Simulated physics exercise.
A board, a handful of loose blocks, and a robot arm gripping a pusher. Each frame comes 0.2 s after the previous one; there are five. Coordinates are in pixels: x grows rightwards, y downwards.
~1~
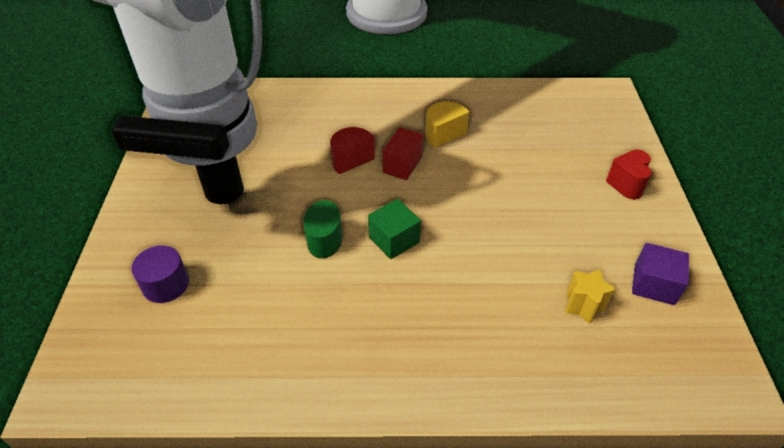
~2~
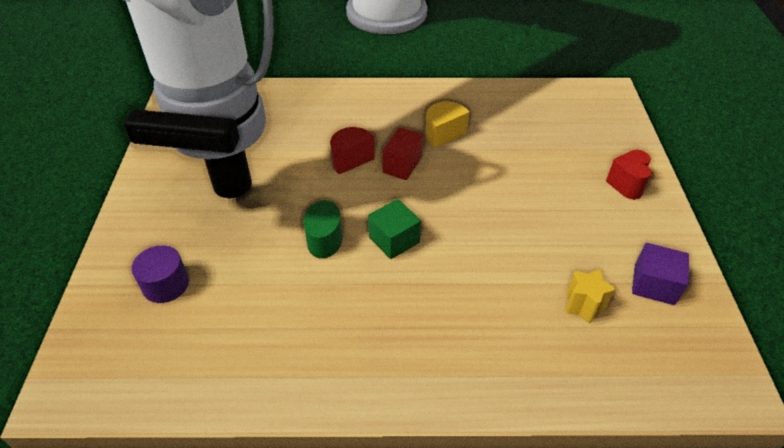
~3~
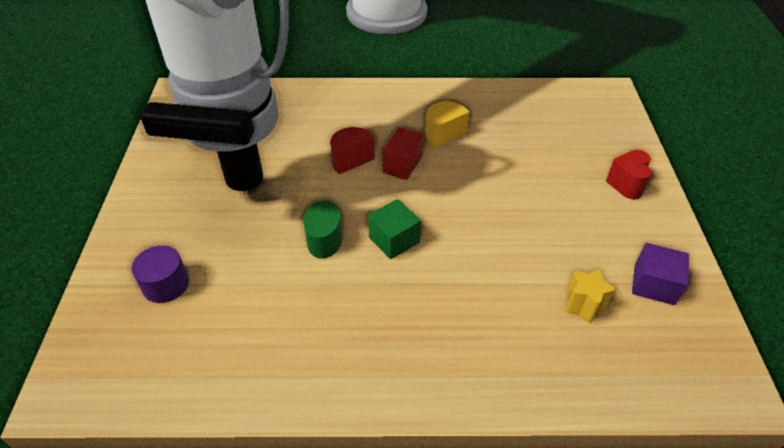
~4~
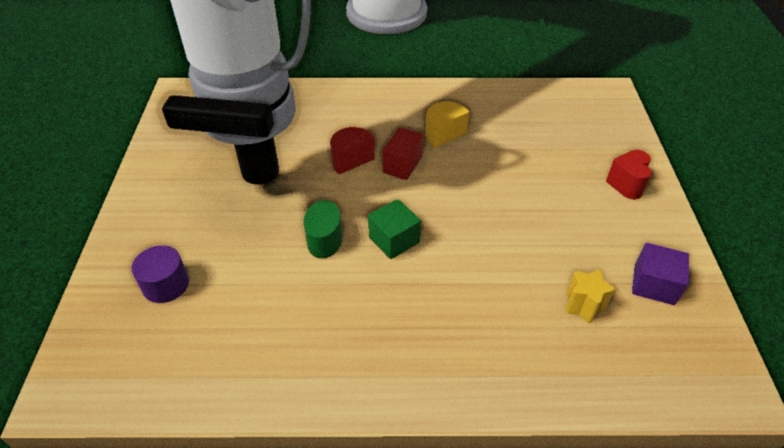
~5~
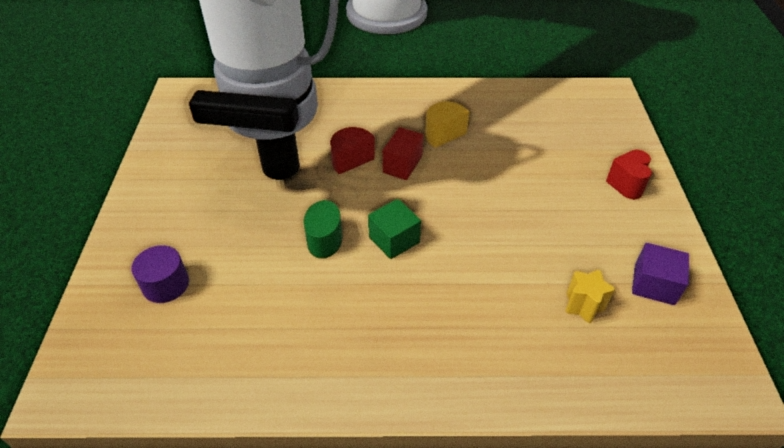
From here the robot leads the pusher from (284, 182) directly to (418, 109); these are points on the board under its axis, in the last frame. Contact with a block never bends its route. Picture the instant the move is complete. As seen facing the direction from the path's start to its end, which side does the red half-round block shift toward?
Answer: Rightward.
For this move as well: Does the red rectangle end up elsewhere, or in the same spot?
That block gets shifted.
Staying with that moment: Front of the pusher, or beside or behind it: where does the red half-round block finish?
That block drops off.
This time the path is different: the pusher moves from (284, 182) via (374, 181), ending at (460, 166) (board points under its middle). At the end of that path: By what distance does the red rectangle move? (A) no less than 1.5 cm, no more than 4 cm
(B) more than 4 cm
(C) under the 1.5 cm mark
The correct letter is B.
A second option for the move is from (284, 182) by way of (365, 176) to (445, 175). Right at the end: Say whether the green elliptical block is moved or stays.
Left in place.
On the path given first. One third of the way, pusher (331, 140); red half-round block (369, 132), turned 15° clockwise.
Two thirds of the way, pusher (377, 116); red half-round block (412, 120), turned 75° clockwise; red rectangle (417, 145), turned 50° clockwise.
At the end, pusher (418, 94); green elliptical block not moved; red half-round block (419, 119), turned 95° clockwise; red rectangle (417, 145), turned 50° clockwise; yellow half-round block (452, 112), turned 15° anticlockwise.
